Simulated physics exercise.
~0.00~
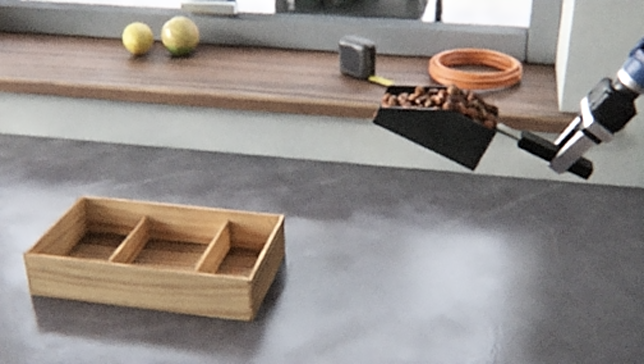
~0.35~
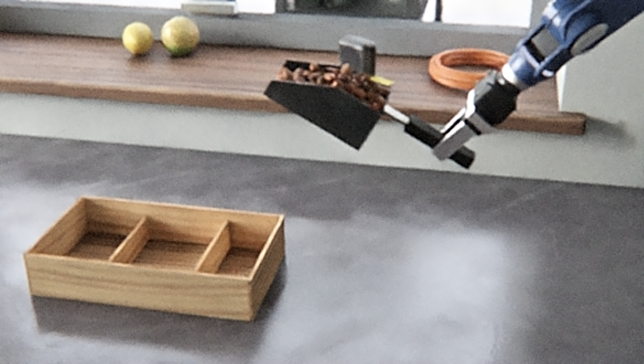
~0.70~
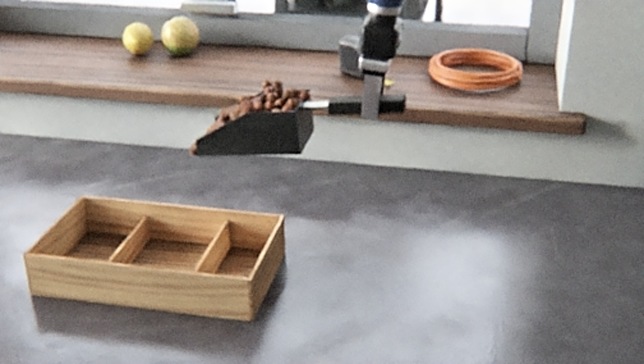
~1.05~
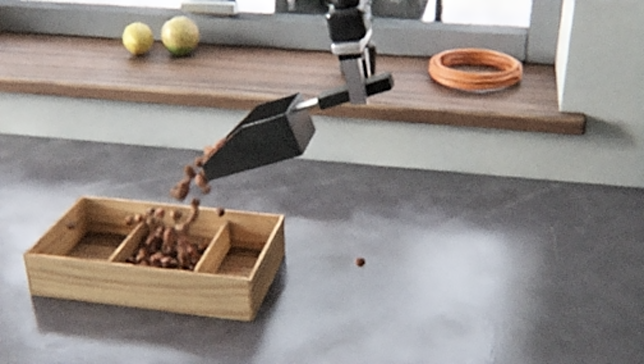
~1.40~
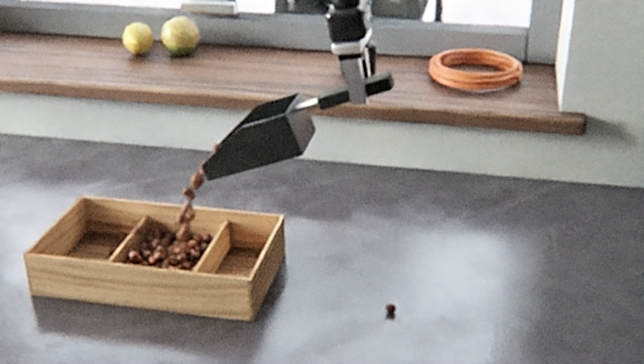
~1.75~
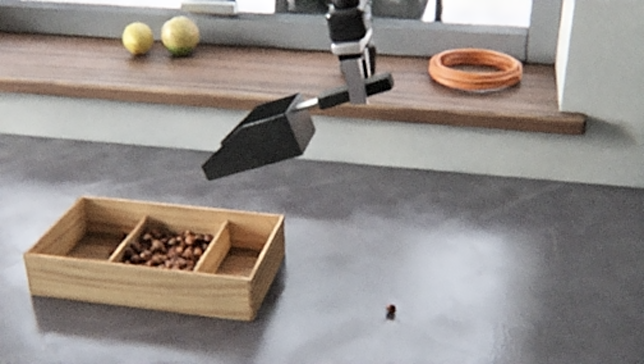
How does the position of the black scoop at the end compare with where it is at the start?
At the start the scoop is over at the right, below the orange coil on the windowsill. By the end it is farther left, hanging just above and beside the wooden box.
